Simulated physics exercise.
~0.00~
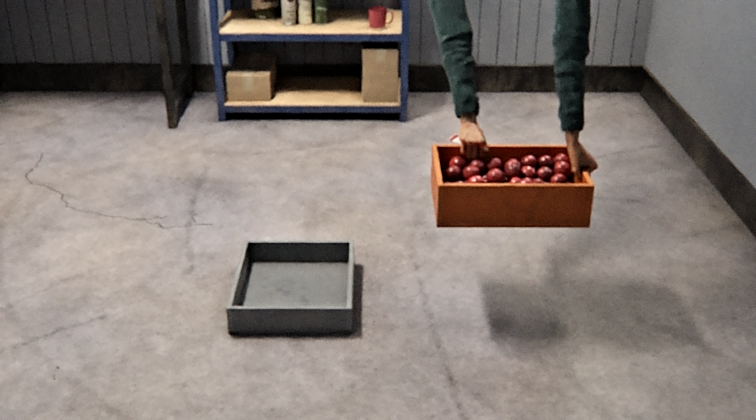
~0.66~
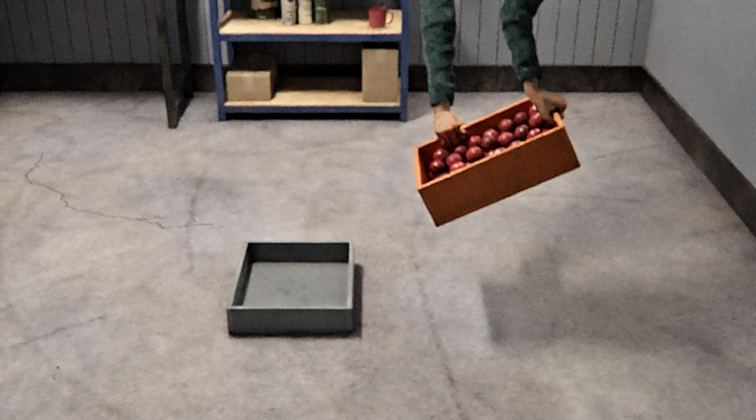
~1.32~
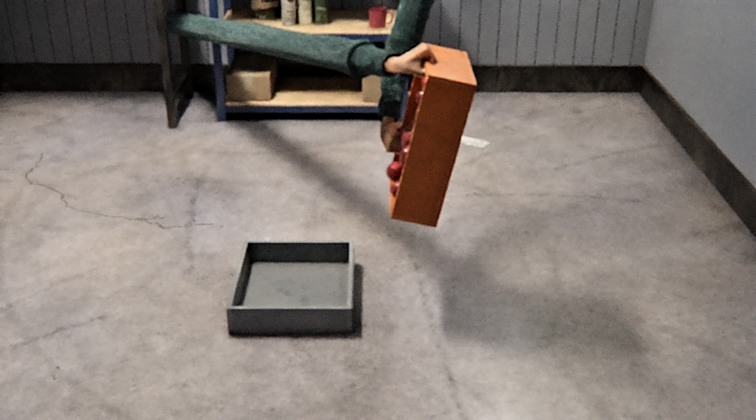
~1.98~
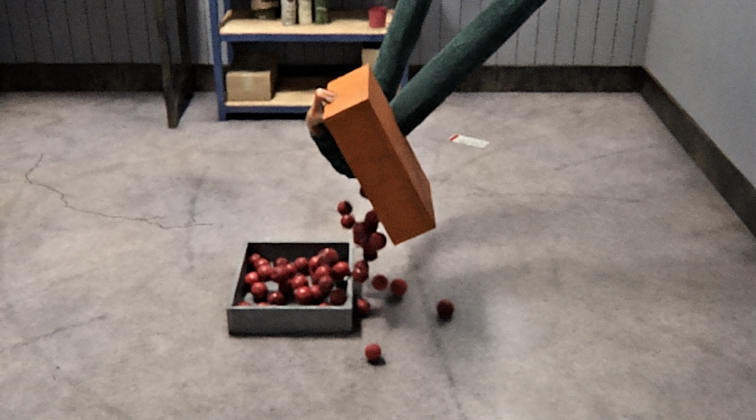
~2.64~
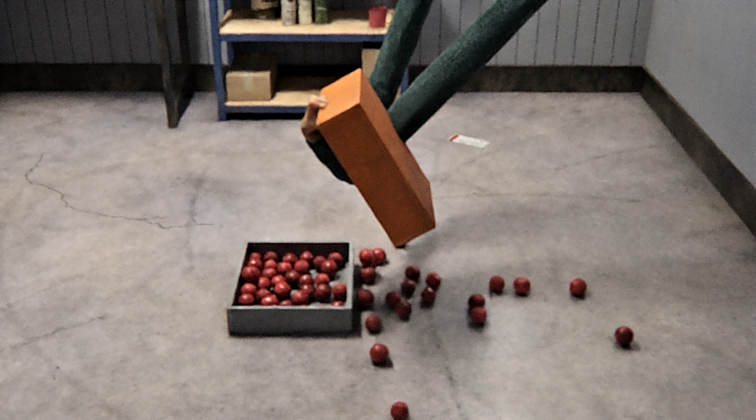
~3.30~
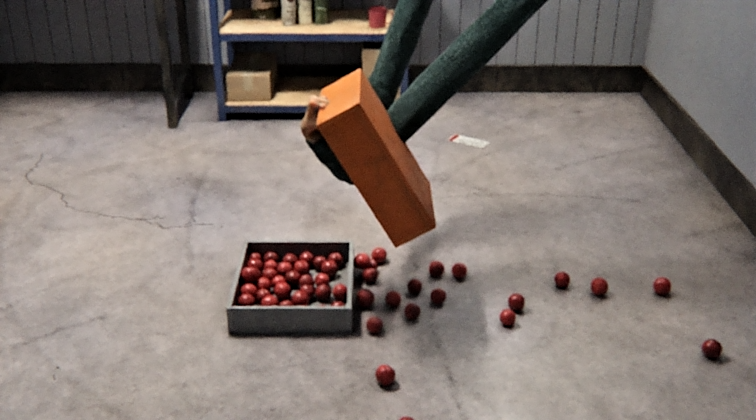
In a room with a bare concrete floor, seen from slightly above by a still camera, a blue-framed shelf stands at the back wall. A shallow grey open box sits on the floor left of centre, while two green-sleeved arms hold an orange crate of red apples in the air to its right. The hands tilt the crate leftward and swing it past upright until its open side faces down. Apples pour into the grey box, and others drop beside it and roll right and forward. The emptied crate stays tipped, with most apples in the box and many scattered across the floor.
